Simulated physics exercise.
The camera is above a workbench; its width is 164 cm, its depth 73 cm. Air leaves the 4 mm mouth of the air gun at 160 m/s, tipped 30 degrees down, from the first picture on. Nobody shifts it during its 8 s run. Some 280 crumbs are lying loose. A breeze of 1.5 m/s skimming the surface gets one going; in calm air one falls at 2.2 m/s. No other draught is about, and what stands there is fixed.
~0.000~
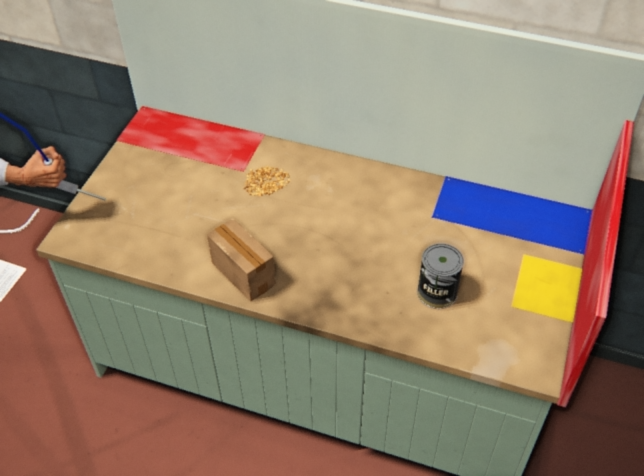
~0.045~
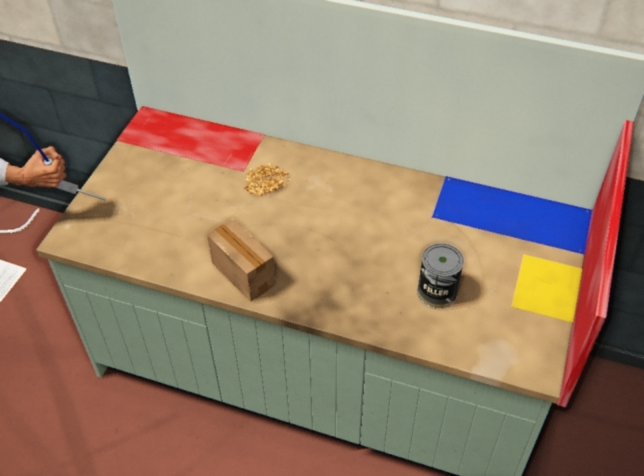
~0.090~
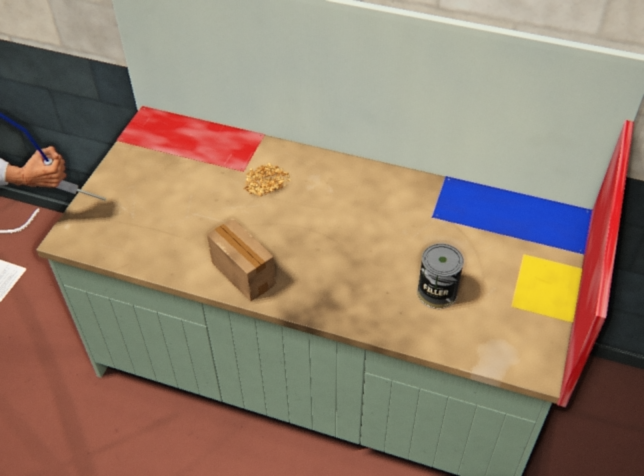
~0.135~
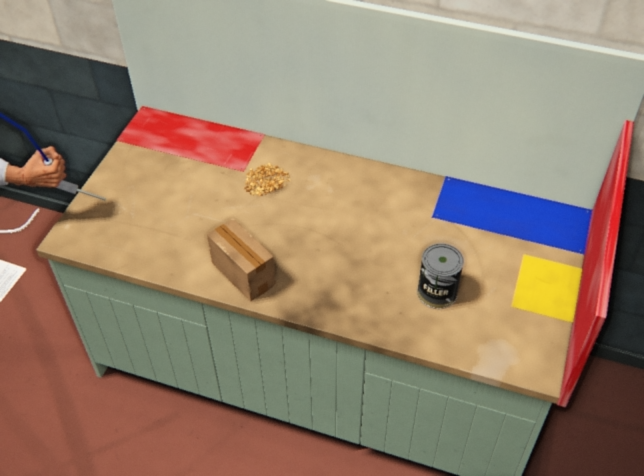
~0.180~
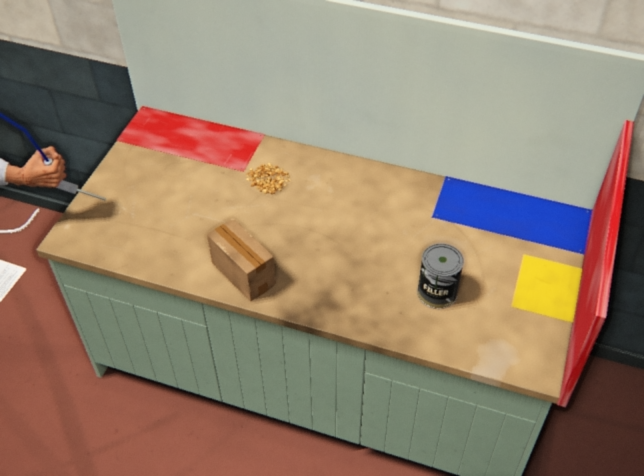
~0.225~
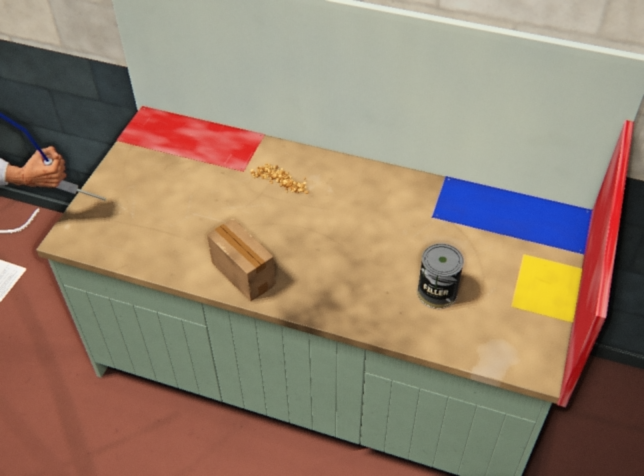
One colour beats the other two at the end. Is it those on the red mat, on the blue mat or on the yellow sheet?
The biggest group is at the blue one.
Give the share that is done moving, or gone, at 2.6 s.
About 50 %.
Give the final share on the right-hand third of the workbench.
About 100 %.
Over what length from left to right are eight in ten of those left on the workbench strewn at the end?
About 10 cm.
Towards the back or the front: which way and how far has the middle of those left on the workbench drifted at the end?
To the back, by about 20 cm.
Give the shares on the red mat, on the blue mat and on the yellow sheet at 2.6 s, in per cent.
Roughly 0 % red, 100 % blue, 0 % yellow.
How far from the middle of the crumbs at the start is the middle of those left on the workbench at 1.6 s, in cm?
About 105 cm.
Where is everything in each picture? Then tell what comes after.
In the first picture, the middle of the crumbs is near (265, 182), none has stirred yet and the mouth of the air gun is at (106, 200).
In the second picture, the middle of the crumbs is near (265, 180), none has stirred yet, the yellow sheet is centred on (547, 288), the red mat is centred on (191, 138) and the blue mat is centred on (512, 214).
In the third picture, the middle of the crumbs is near (265, 180), none has stirred yet, the top of a box is at (240, 245) and the top of a tin is at (443, 259).
In the fourth picture, the middle of the crumbs is near (265, 180) and none has stirred yet.
In the fifth picture, the middle of the crumbs is near (268, 181), the farthest in sight from the air gun is at (289, 177) and about 15 % have left their places.
In the sixth picture, the middle of the crumbs is near (279, 179), the farthest in sight from the air gun is at (305, 179) and about 55 % have left their places.
After 1.6 s the count stands so, 0 % are on the yellow sheet, 0 % on the red mat and 98 % on the blue mat; the middle of those still in play is near (576, 210).
After 2.6 s the count stands so, 0 % are on the yellow sheet, 0 % on the red mat and 97 % on the blue mat; the middle of those still in play is near (577, 210).
After 4.4 s the count stands so, 0 % are on the yellow sheet, 0 % on the red mat and 95 % on the blue mat; the middle of those still in play is near (577, 210).
After 8.0 s, at the end, 0 % are on the yellow sheet, 0 % on the red mat and 93 % on the blue mat; the middle of those still in play is near (580, 211).
